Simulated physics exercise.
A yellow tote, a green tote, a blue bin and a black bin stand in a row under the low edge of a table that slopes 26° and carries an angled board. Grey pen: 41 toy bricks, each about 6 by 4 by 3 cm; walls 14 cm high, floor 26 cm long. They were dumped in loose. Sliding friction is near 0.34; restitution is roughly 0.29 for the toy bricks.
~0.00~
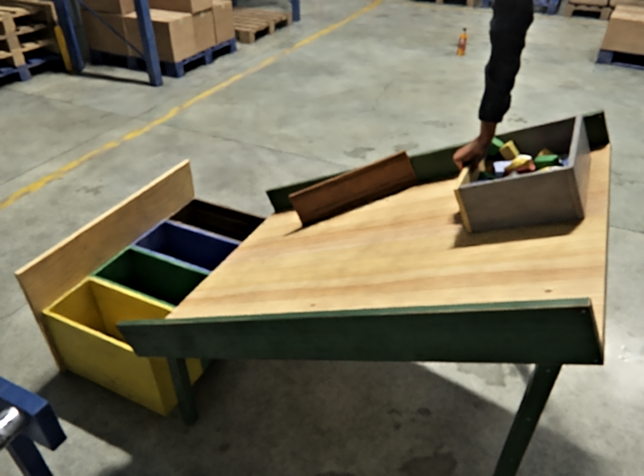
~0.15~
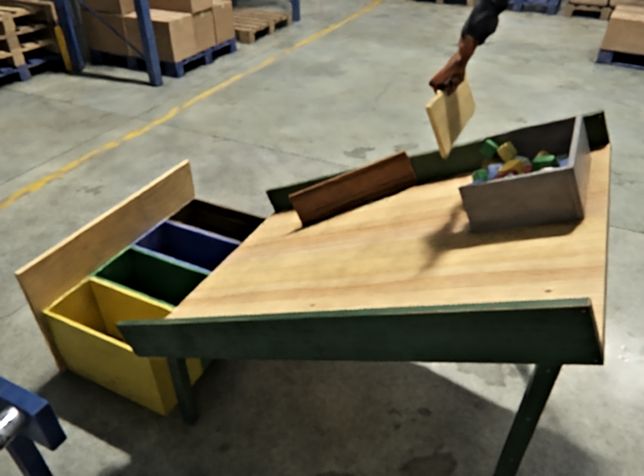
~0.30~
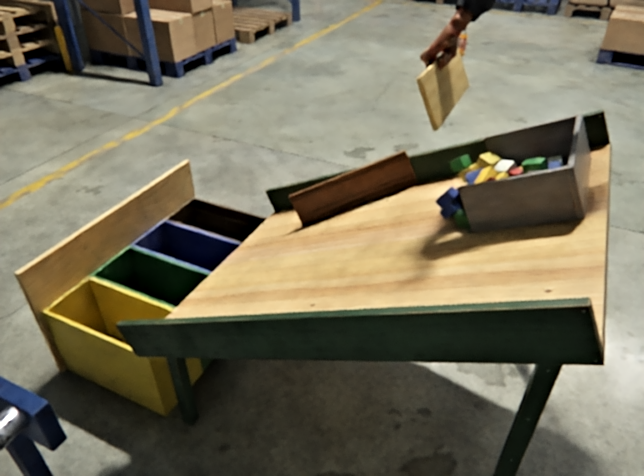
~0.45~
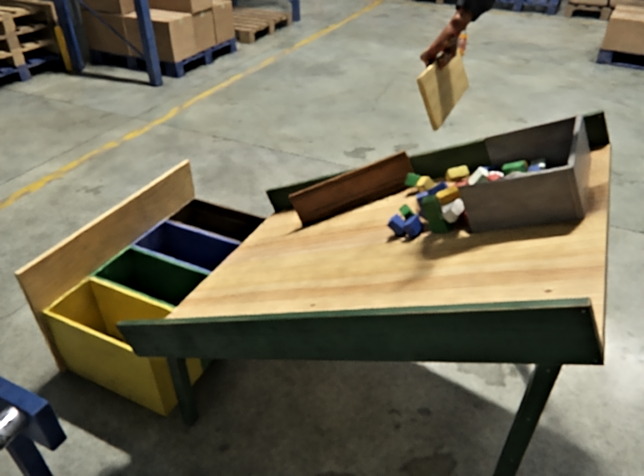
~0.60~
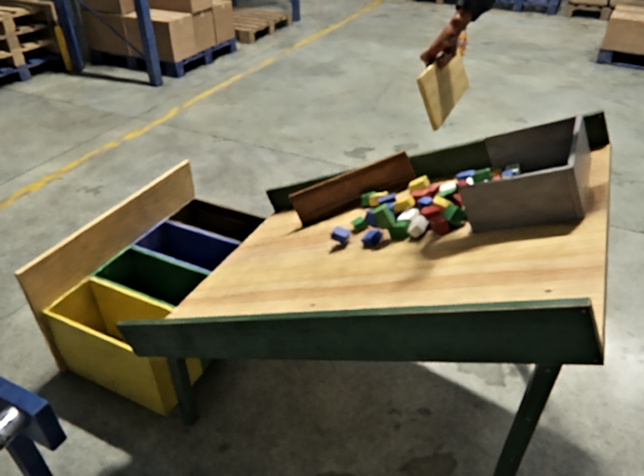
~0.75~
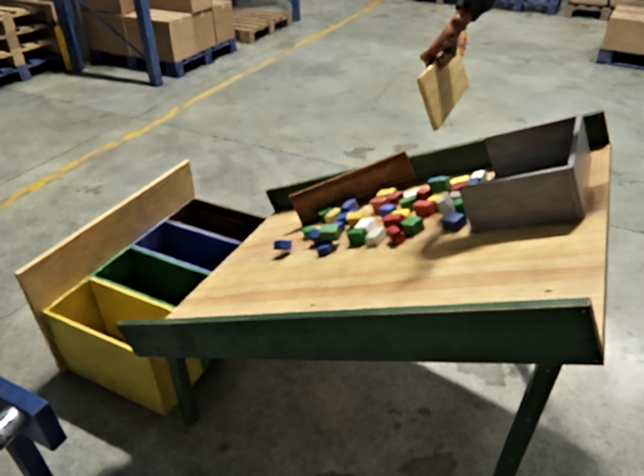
Colourful toy bricks poured out of a grey pen after a hand lifted away its wooden end panel, then slid and spread leftward down a sloping table past an angled board.
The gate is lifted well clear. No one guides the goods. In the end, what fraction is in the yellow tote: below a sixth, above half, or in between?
Less than a sixth of the toy bricks end in the yellow tote.
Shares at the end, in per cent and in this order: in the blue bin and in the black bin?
Roughly 75 and 0 per cent.
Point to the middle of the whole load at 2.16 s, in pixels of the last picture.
At about (179, 292).
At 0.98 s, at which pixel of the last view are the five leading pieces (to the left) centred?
Around (234, 248).
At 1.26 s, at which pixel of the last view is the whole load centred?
Near (265, 242).
After 0.98 s, 39 on the slope and 2 in the air.
After 1.26 s, 1 in the green tote, 11 in the blue bin, 27 on the slope and 2 in the air.
After 1.65 s, 7 in the green tote, 23 in the blue bin, 7 on the slope and 4 in the air.
Final count (at 2.16 s), 10 in the green tote and 31 in the blue bin. Asked share, 0 of 41, 0 per cent.
